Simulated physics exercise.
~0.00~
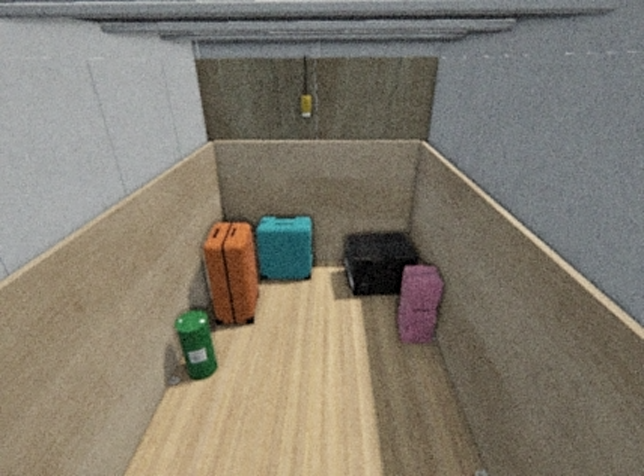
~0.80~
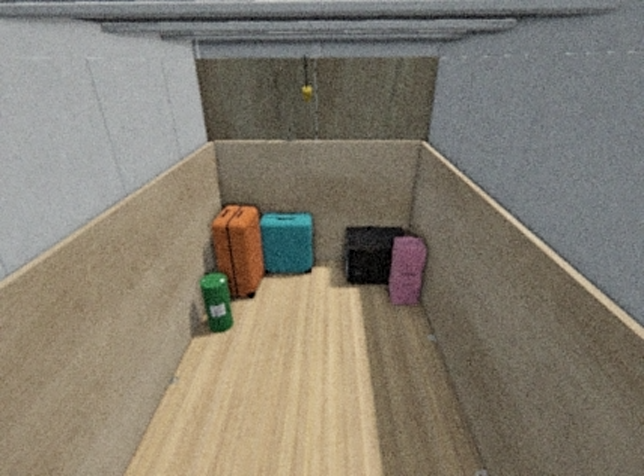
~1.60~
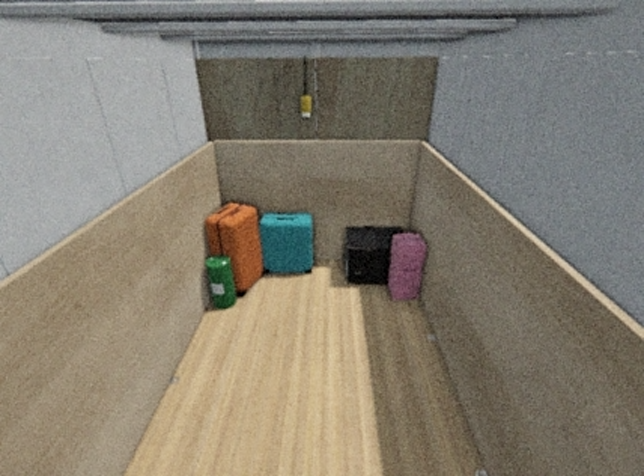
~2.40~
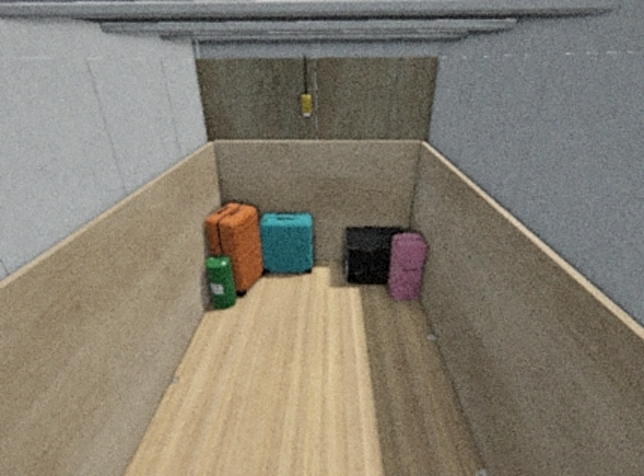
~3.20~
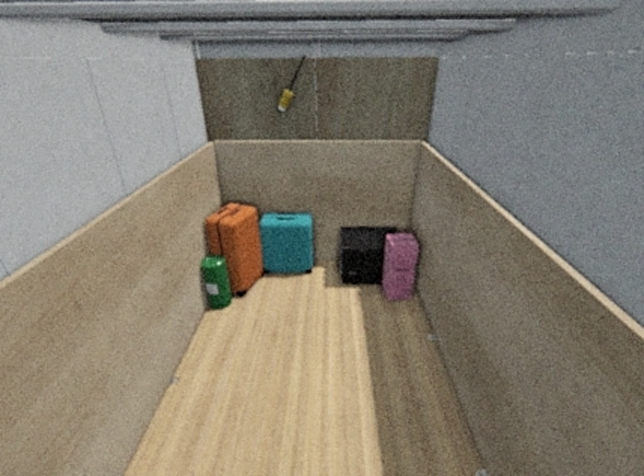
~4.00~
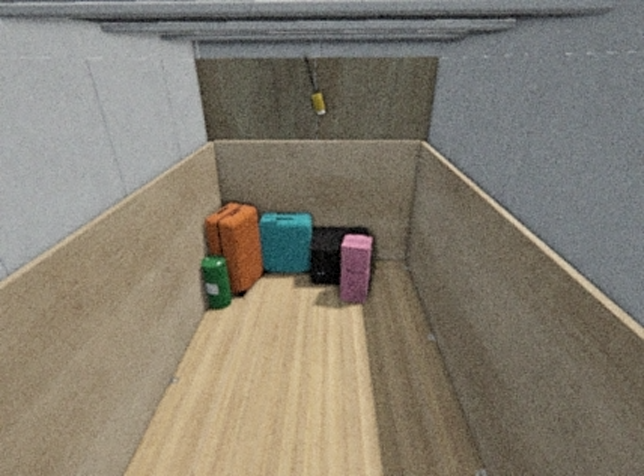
An orange case, a turquoise case, a black box, a pink box and a green canister stood in a van's load bay; most slid forward toward the front wall, then the black and pink boxes slid left, ending upright near the turquoise case.
